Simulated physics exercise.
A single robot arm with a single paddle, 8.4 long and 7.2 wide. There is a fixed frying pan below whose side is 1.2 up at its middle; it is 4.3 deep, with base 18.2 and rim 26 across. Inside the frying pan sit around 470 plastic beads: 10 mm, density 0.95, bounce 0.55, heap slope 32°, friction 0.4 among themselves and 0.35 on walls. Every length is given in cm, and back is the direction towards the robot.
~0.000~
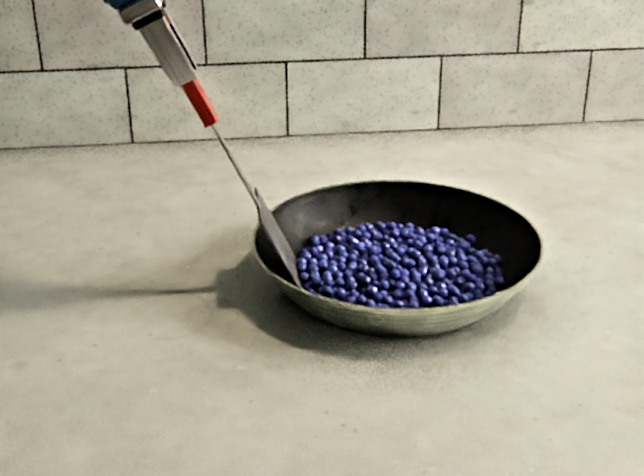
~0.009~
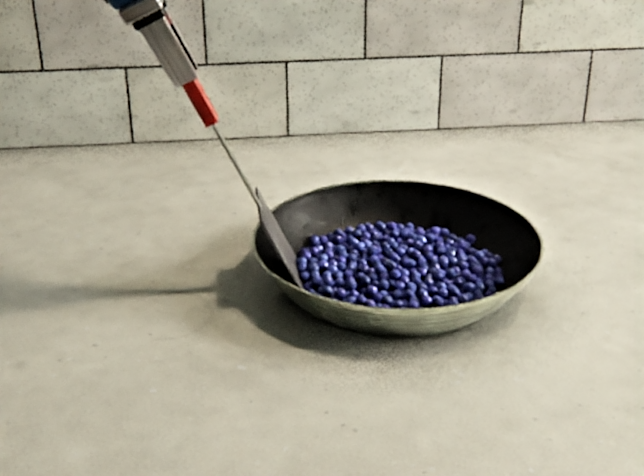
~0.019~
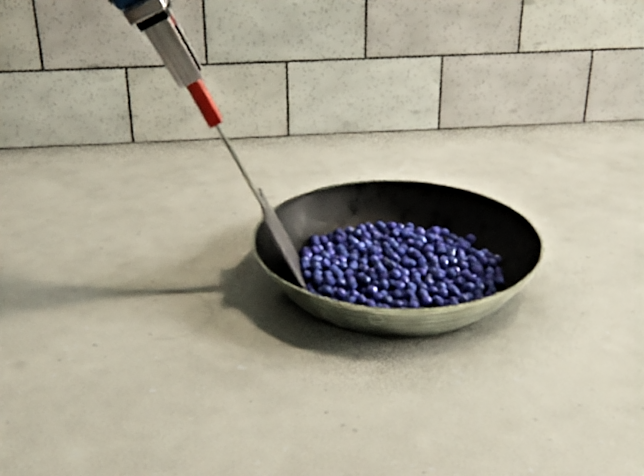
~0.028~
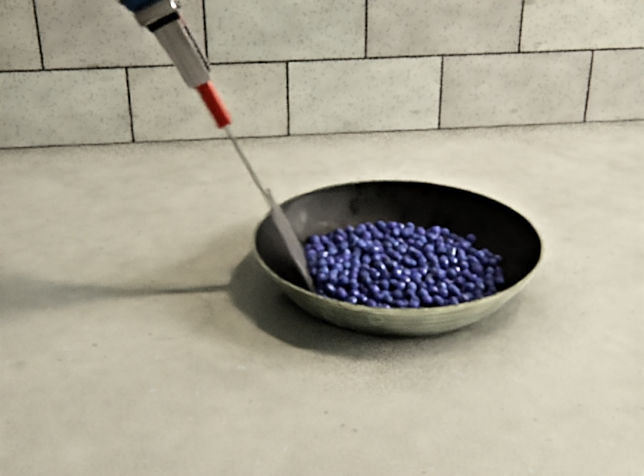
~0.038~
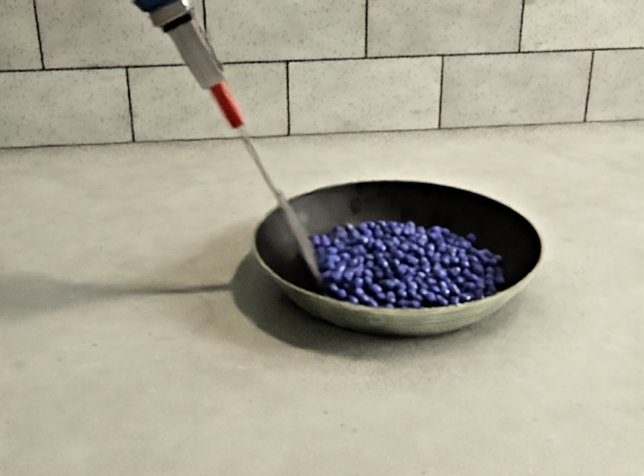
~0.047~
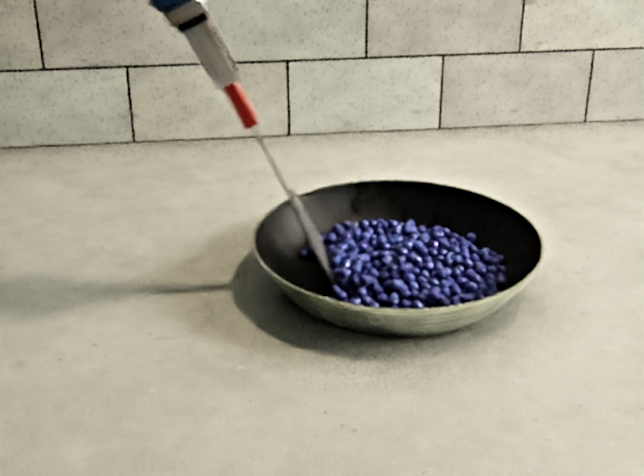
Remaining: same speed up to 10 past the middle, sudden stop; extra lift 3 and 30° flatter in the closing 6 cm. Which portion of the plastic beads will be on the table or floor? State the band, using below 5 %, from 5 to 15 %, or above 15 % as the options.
It falls above 15 %.
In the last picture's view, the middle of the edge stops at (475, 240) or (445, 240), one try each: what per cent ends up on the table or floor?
Around 10 per cent for the first try and 5 per cent for the second.
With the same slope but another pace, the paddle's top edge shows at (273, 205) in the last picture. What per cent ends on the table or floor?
Estimate: Close to 5 %.
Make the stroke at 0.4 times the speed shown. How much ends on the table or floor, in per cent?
Some 5 per cent.
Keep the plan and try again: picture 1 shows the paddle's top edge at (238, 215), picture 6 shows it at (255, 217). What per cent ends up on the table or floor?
About 5 per cent.
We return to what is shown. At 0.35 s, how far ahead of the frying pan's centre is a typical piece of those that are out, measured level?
Some 22 cm.
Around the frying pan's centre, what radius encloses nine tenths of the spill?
I reckon it's some 65 centimetres.
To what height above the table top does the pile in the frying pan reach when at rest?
Some 3.5 cm above the table.
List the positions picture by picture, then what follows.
In the first frame, paddle top edge at (257, 203), sloping 65°; upper third of the load around (391, 264), from x 300 to 500, top at y 225; 469 in the frying pan.
In the second frame, paddle top edge at (258, 203), sloping 65°; upper third of the load around (391, 264), from x 300 to 500, top at y 225.
In the third frame, paddle top edge at (262, 204), sloping 65°; upper third of the load around (391, 264), from x 300 to 500, top at y 225.
In the fourth frame, paddle top edge at (270, 204), sloping 65°; upper third of the load around (390, 263), from x 300 to 500, top at y 225.
In the fifth frame, paddle top edge at (282, 205), sloping 65°; upper third of the load around (390, 261), from x 305 to 500, top at y 225.
In the sixth frame, paddle top edge at (296, 205), sloping 65°; upper third of the load around (392, 258), from x 305 to 500, top at y 225; 469 in the frying pan.
After 0.09 s, sloping 65°, highest piece 7 above the table; 469 in the frying pan.
After 0.13 s, sloping 60°, highest piece 9 above the table; 469 in the frying pan.
After 0.35 s, sloping 35°, highest piece 22 above the table; 372 in the frying pan, 46 on the table or floor, 51 on the blade or in flight.
After 1.40 s, sloping 35°, highest piece 3 above the table; 371 in the frying pan, 98 on the table or floor.
At rest, 371 in the frying pan, 98 on the table or floor. That is 21 % on the table or floor.
